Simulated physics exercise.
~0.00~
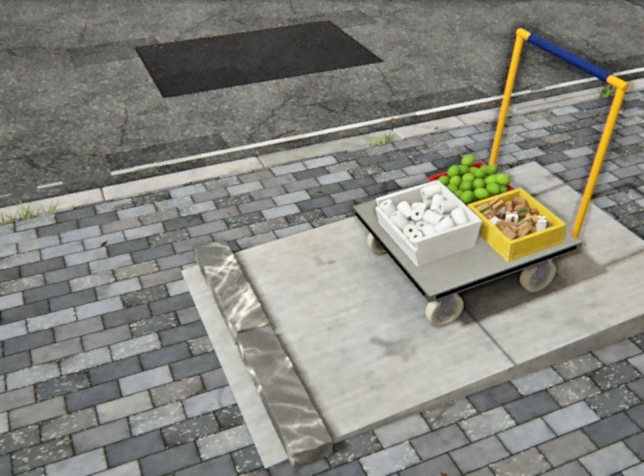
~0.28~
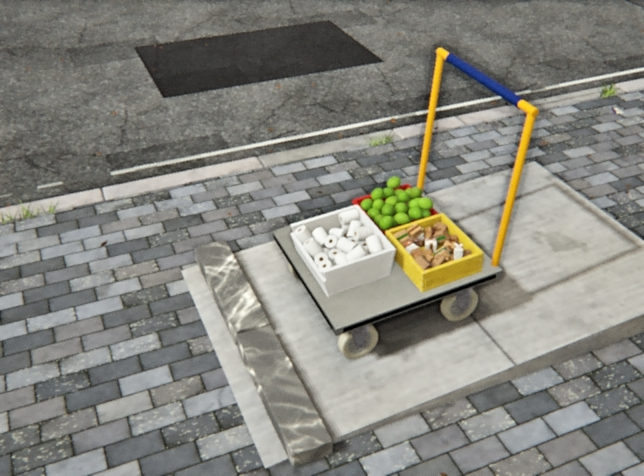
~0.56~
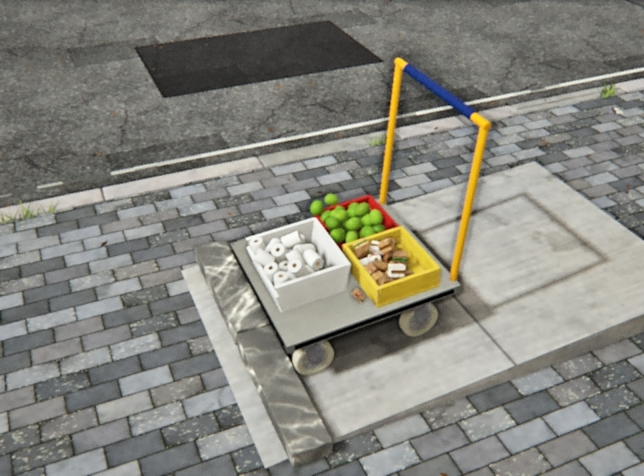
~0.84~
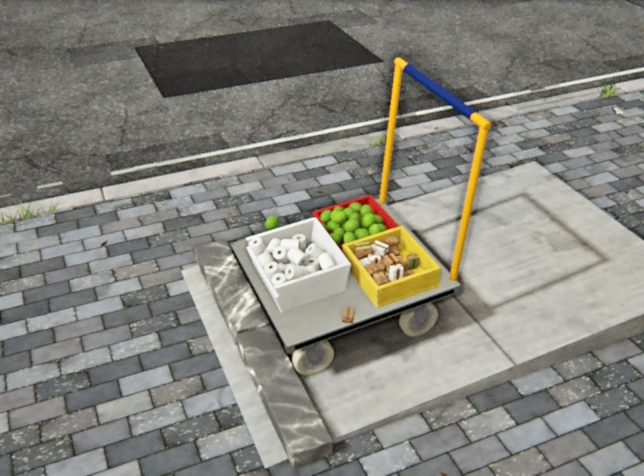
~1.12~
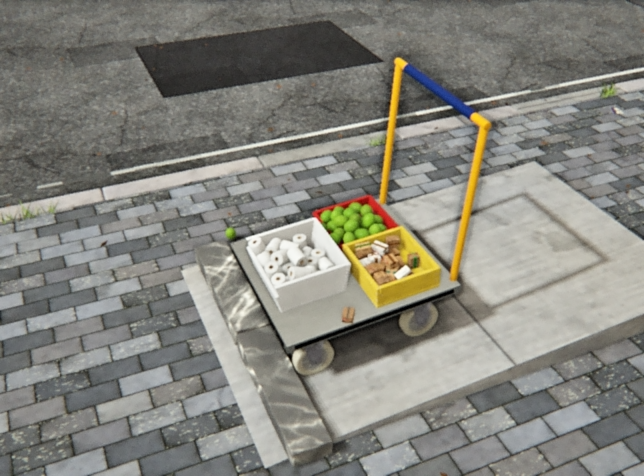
A flat trolley with an orange and blue handle rolls leftward down a pale concrete ramp, seen from above on a grey brick pavement beside an asphalt road. It carries a white container of white rolls at the left, a yellow one of small brown and white pieces at the right, and a red one heaped with green balls behind. The trolley reaches the grey kerb and stops. The green heap sinks as some balls leave the red container, and a brown piece lands on the deck. One green ball drops beyond the trolley's far left corner, while the containers stay in place and the rolls remain in theirs.
